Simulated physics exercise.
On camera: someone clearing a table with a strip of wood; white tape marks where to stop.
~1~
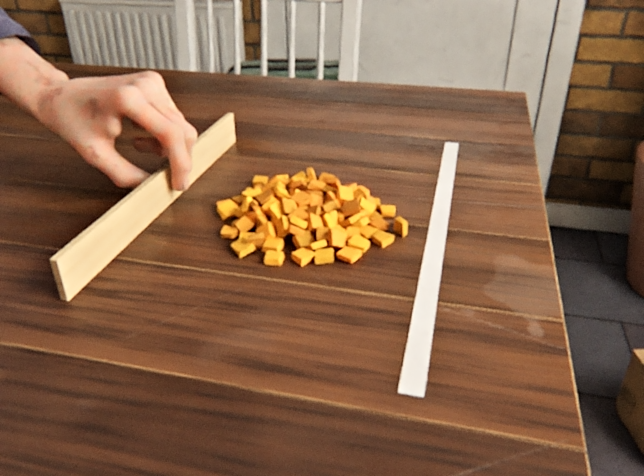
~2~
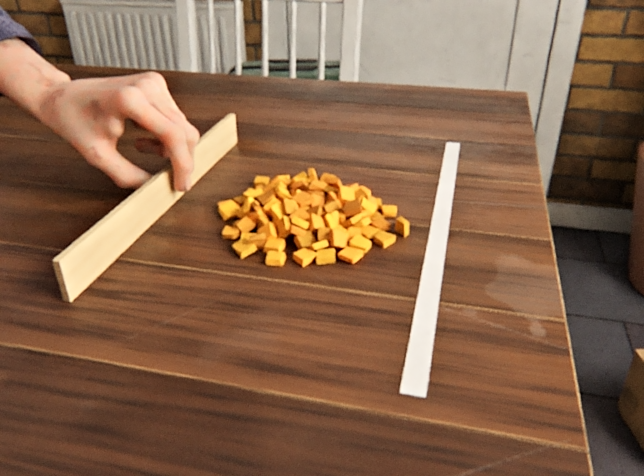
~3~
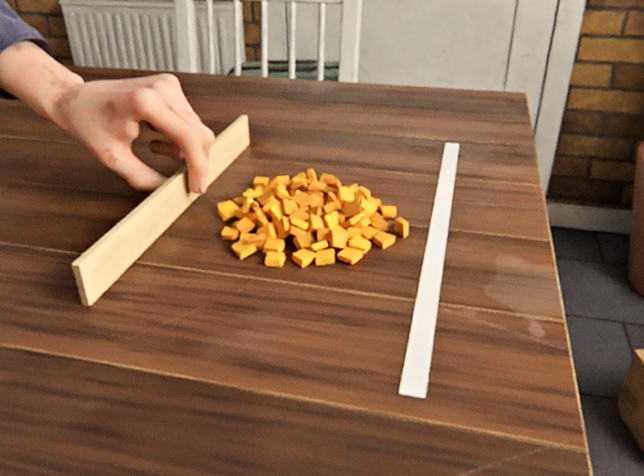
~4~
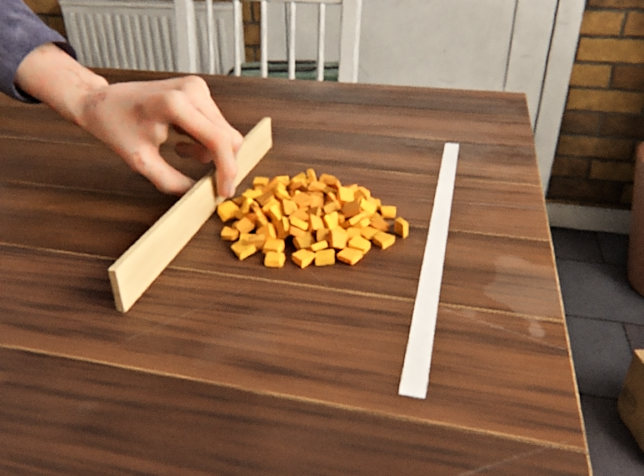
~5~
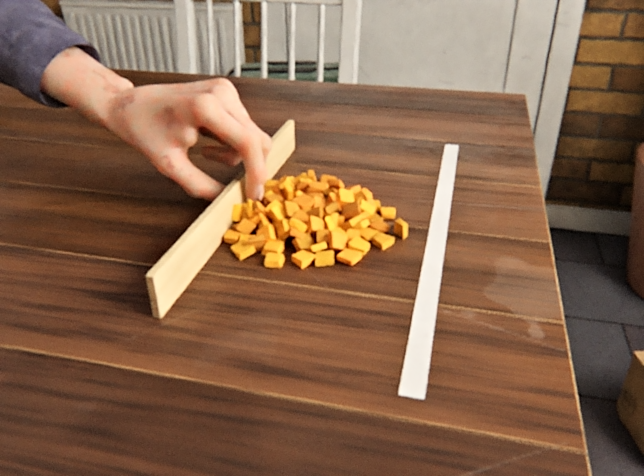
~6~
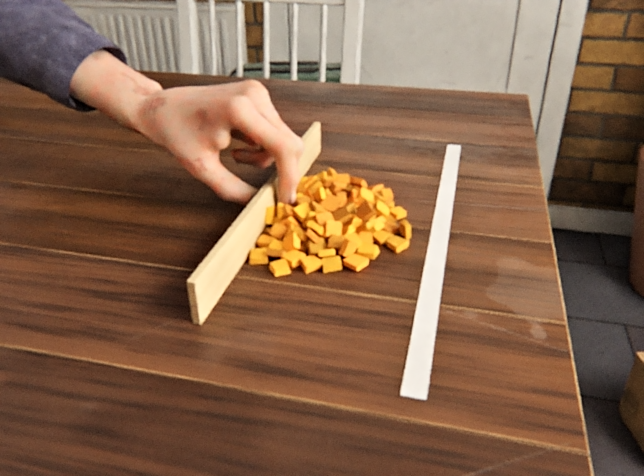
On a dark wooden table, a hand held a strip of wood still beside a heap of small orange pieces, then slid it right and pushed the pieces a little closer to a white strip.
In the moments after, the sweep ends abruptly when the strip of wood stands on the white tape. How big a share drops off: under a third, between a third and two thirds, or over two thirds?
The floor gets less than a third.
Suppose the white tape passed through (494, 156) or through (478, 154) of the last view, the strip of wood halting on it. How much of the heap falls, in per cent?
In turn 60 and 40 in a hundred.
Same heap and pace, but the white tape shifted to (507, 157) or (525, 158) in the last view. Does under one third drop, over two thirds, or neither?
At the first place above two thirds, at the second more than two thirds.
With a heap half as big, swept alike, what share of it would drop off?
Some 0 per cent.
Just after the last frame, strip of wood still moving, near (363, 190); heap all on the table, its front near (487, 246).
A moment on, strip of wood stopped at the white tape; heap about a tenth over the edge.
When it is over, strip of wood stopped at the white tape; heap about a tenth over the edge.
